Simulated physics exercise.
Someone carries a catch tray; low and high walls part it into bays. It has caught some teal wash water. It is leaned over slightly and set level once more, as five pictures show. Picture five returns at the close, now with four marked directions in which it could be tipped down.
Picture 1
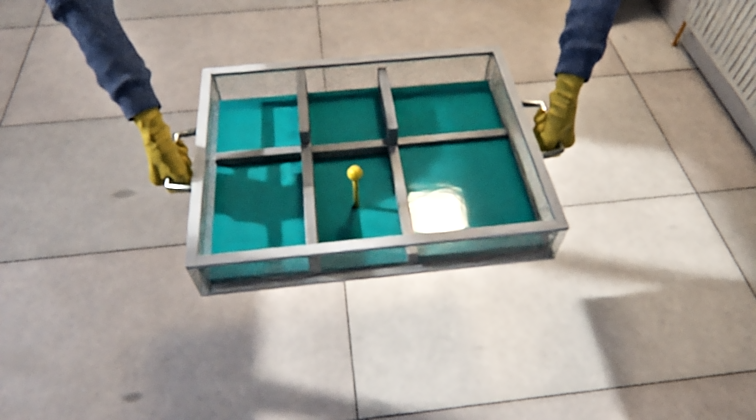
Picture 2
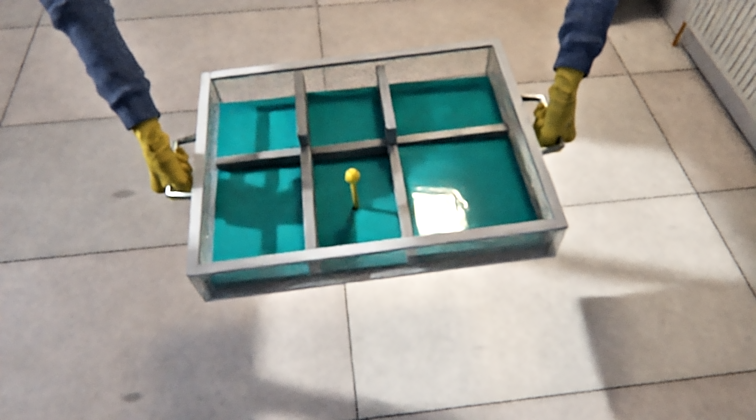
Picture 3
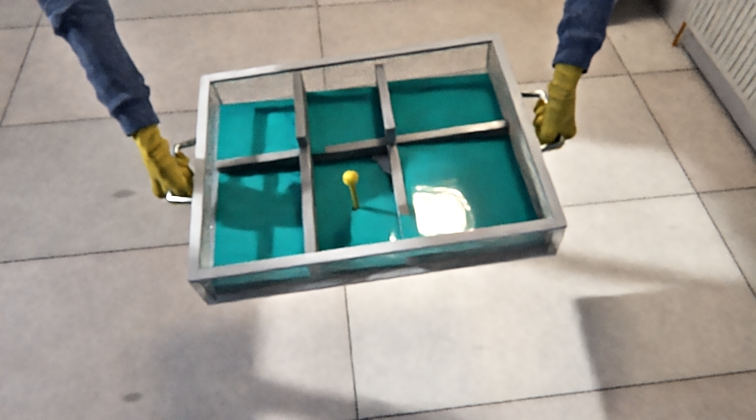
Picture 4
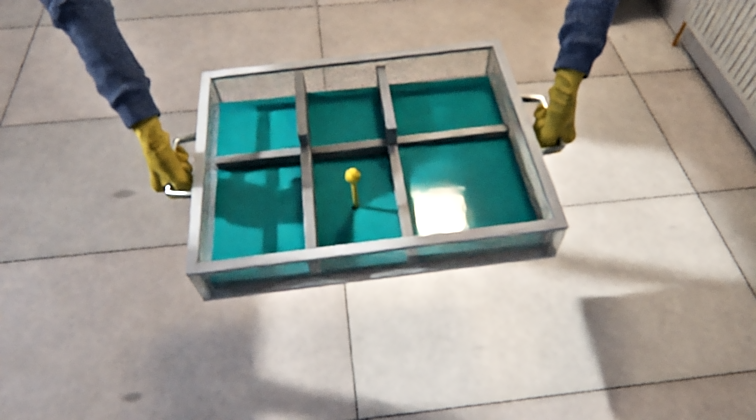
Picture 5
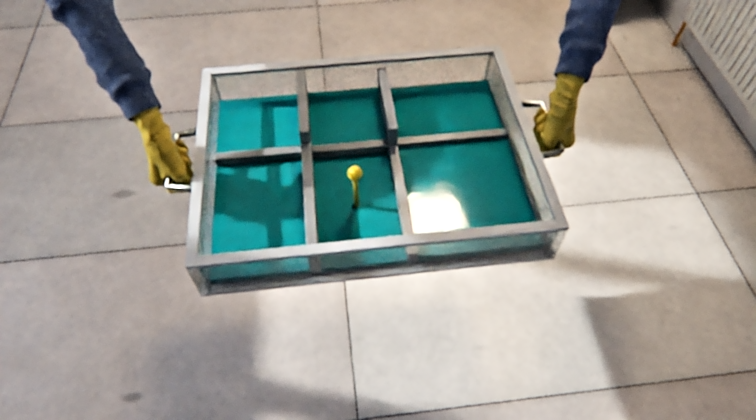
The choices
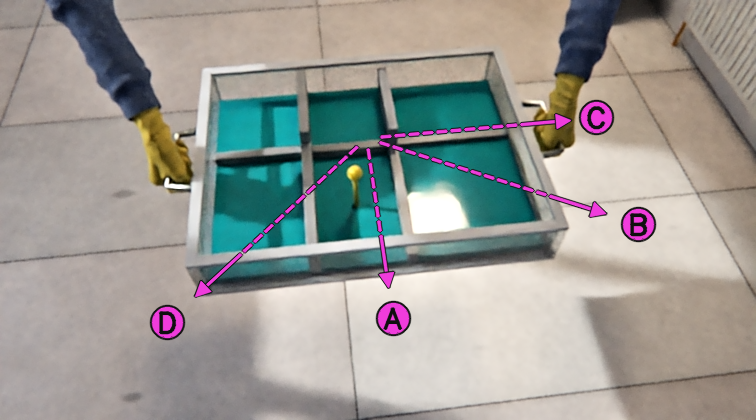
A clear-sided tray of teal liquid, split into bays around a yellow peg, dipped slightly toward the front left and then leveled again, while two yellow-gloved hands gripped its handles above a tiled floor.
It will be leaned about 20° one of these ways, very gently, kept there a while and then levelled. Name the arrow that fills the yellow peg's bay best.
A works best here.
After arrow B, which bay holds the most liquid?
It is the front right one.
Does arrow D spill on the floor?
Yes, some is lost.
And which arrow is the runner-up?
It is D.
On the marked copy, A ends at (387, 282); B ends at (600, 212); C ends at (565, 120); D ends at (199, 292).
With A, about 23 % of the liquid ends in the peg's bay; nothing spills.
With B, about 7 % of the liquid ends in the peg's bay; about 4 % goes over the rim.
With C, about 9 % of the liquid ends in the peg's bay; nothing spills.
With D, about 19 % of the liquid ends in the peg's bay; about 17 % goes over the rim.
